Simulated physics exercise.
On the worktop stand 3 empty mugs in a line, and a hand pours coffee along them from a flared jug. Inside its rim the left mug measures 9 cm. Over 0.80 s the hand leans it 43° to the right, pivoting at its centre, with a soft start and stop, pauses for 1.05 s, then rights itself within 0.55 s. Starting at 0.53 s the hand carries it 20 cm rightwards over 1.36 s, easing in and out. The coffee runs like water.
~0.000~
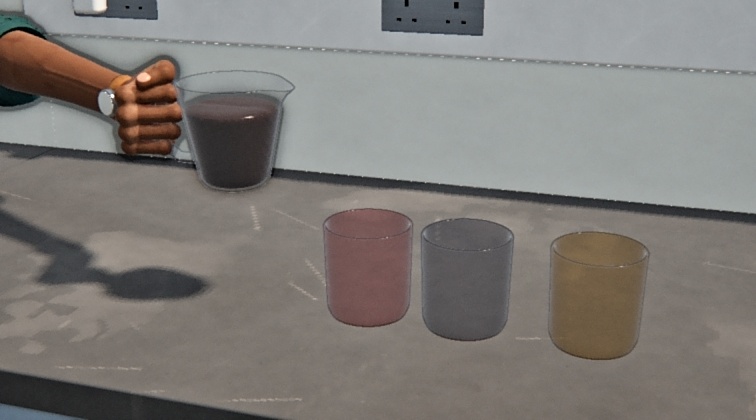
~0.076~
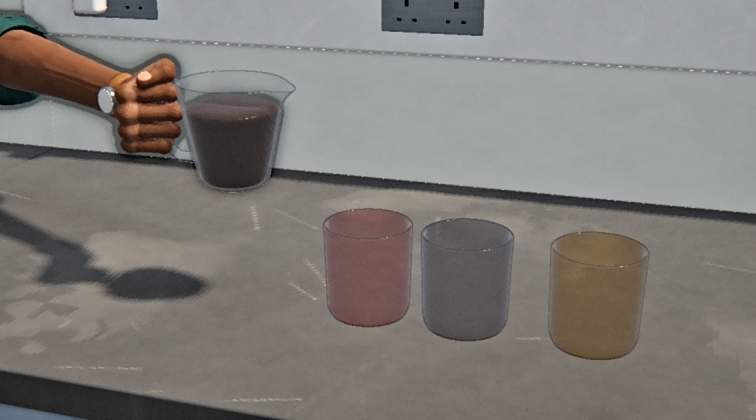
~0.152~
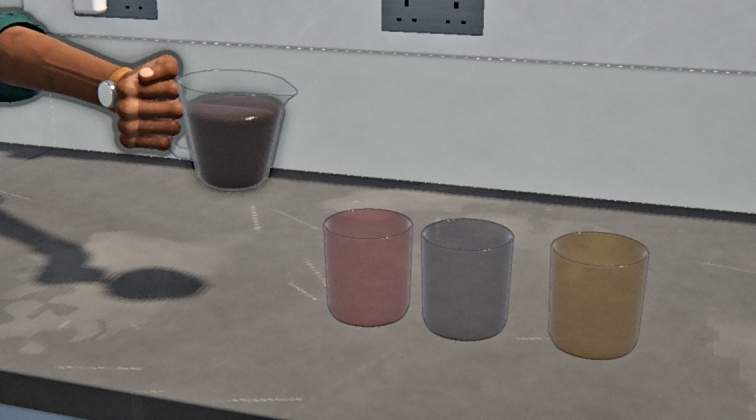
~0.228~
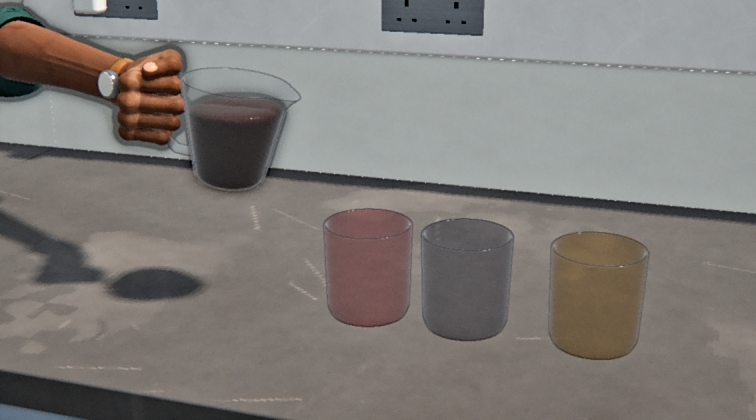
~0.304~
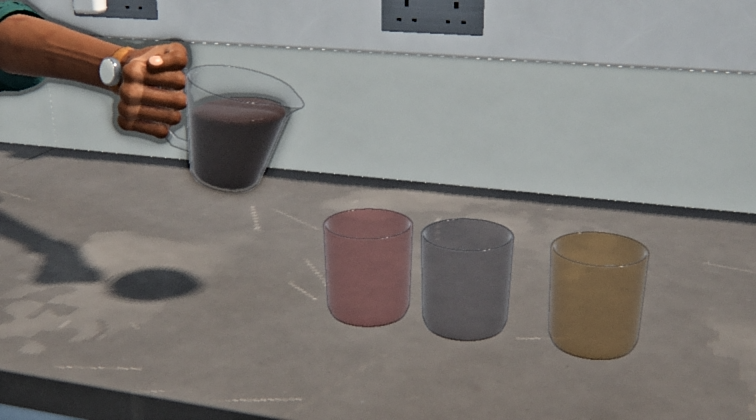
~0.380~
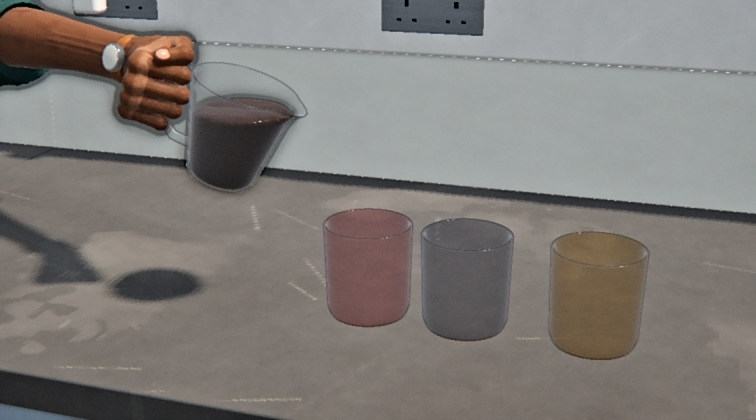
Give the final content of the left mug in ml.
The left mug gets about 60 ml.
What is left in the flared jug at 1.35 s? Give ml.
Some 320 ml.
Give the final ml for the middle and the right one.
Roughly 50 ml middle, 0 ml right.
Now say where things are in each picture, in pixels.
In the first picture, it leans 0°; its right rim is at (293, 88); the coffee meets the walls at (204, 103) and (267, 108); the left mug's rim runs from (327, 221) to (410, 230); the middle mug's rim runs from (424, 231) to (512, 241); the right mug's rim runs from (553, 246) to (648, 256).
In the second picture, it leans 1°; its right rim is at (294, 89); the coffee meets the walls at (204, 102) and (270, 108).
In the third picture, it leans 4°; its right rim is at (296, 93); the coffee meets the walls at (208, 103) and (267, 110).
In the fourth picture, it leans 8°; its right rim is at (300, 99); the coffee meets the walls at (205, 104) and (273, 110).
In the fifth picture, it leans 14°; its right rim is at (303, 106); the coffee meets the walls at (211, 104) and (280, 111).
In the sixth picture, it leans 20°; its right rim is at (306, 115); the coffee meets the walls at (210, 106) and (287, 113).
By 0.94 s the tilt is 43° and from the left they hold 40 ml, 0 ml, 0 ml, the flared jug 370 ml, and 0 ml is on the worktop.
By 1.35 s the tilt is 43° and from the left they hold 65 ml, 25 ml, 0 ml, the flared jug 325 ml, and 10 ml is on the worktop.
By 1.77 s the tilt is 43° and from the left they hold 65 ml, 45 ml, 0 ml, the flared jug 285 ml, and 25 ml is on the worktop.
By 2.23 s the tilt is 9° and from the left they hold 65 ml, 45 ml, 0 ml, the flared jug 275 ml, and 55 ml is on the worktop.
At rest from the left they hold 65 ml, 45 ml, 0 ml, the flared jug 275 ml, and 55 ml is on the worktop.
